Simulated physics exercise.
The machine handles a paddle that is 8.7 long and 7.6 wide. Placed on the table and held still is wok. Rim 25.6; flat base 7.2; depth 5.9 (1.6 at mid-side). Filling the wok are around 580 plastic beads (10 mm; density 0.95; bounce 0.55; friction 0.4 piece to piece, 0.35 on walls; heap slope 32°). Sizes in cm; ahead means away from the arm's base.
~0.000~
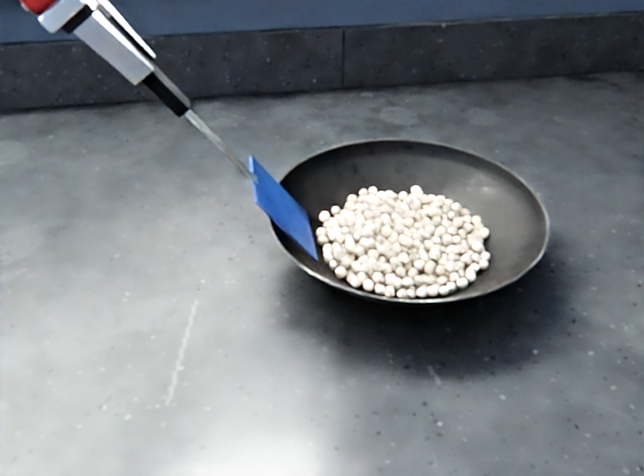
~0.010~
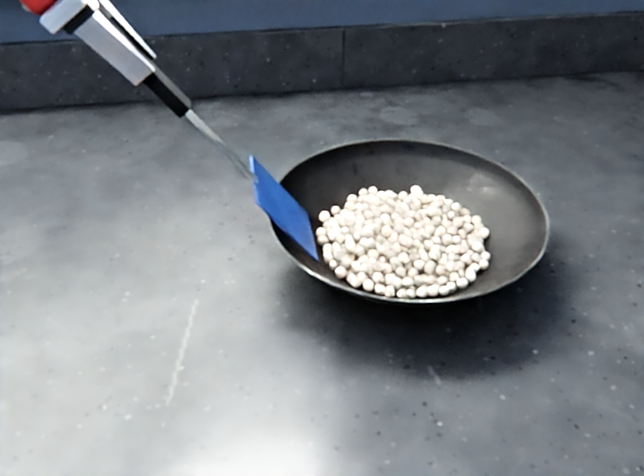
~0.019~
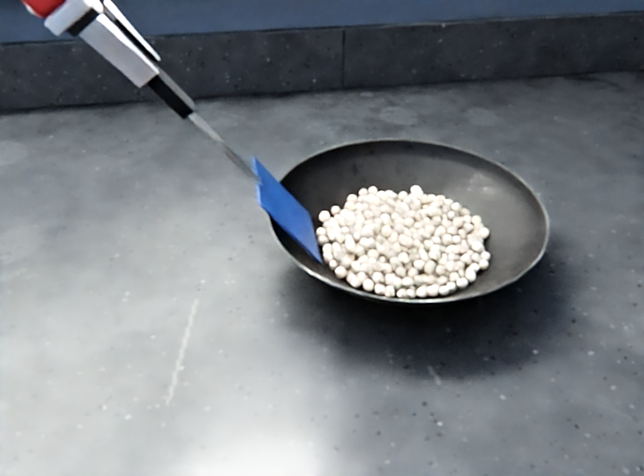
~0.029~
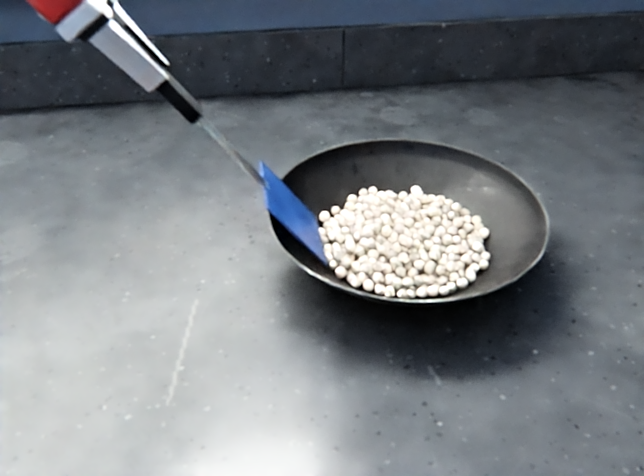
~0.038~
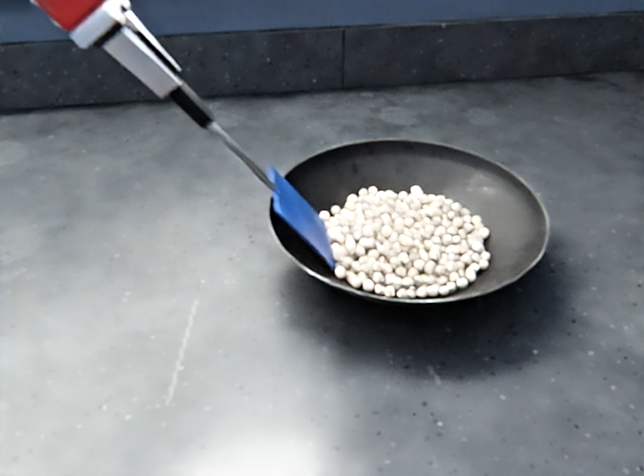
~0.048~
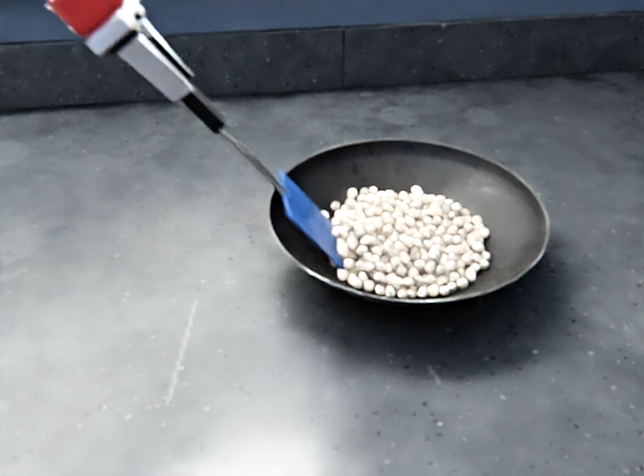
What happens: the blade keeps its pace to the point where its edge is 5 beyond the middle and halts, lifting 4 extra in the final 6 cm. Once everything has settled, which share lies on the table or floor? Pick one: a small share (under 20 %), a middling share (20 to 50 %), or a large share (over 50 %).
A small share.
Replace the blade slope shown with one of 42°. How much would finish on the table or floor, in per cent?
In that case, around 15 percent would end up on the table or floor.
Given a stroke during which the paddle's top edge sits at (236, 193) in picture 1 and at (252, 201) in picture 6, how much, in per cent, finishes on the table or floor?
0 %.
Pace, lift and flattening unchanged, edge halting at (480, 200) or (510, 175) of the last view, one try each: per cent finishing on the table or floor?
I'd say roughly 30 per cent, then roughly 40 per cent.
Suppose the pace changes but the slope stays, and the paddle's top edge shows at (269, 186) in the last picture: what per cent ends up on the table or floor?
Estimate: Close to 0 %.
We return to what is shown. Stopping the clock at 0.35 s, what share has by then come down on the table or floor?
Around 10 percent.
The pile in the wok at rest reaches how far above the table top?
Height at the end: Around 5.5 cm.
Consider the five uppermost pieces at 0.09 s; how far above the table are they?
Height: Approx. 5 cm.
After 0.09 s, sloping 54°, highest piece 6 above the table; 584 in the wok.
After 0.13 s, sloping 54°, highest piece 7 above the table; 584 in the wok.
After 0.35 s, sloping 54°, highest piece 7 above the table; 504 in the wok, 55 on the table or floor, 25 on the blade or in flight.
After 1.40 s, sloping 54°, highest piece 5 above the table; 504 in the wok, 80 on the table or floor.
In the end, 504 in the wok, 80 on the table or floor. That is 14 % on the table or floor.
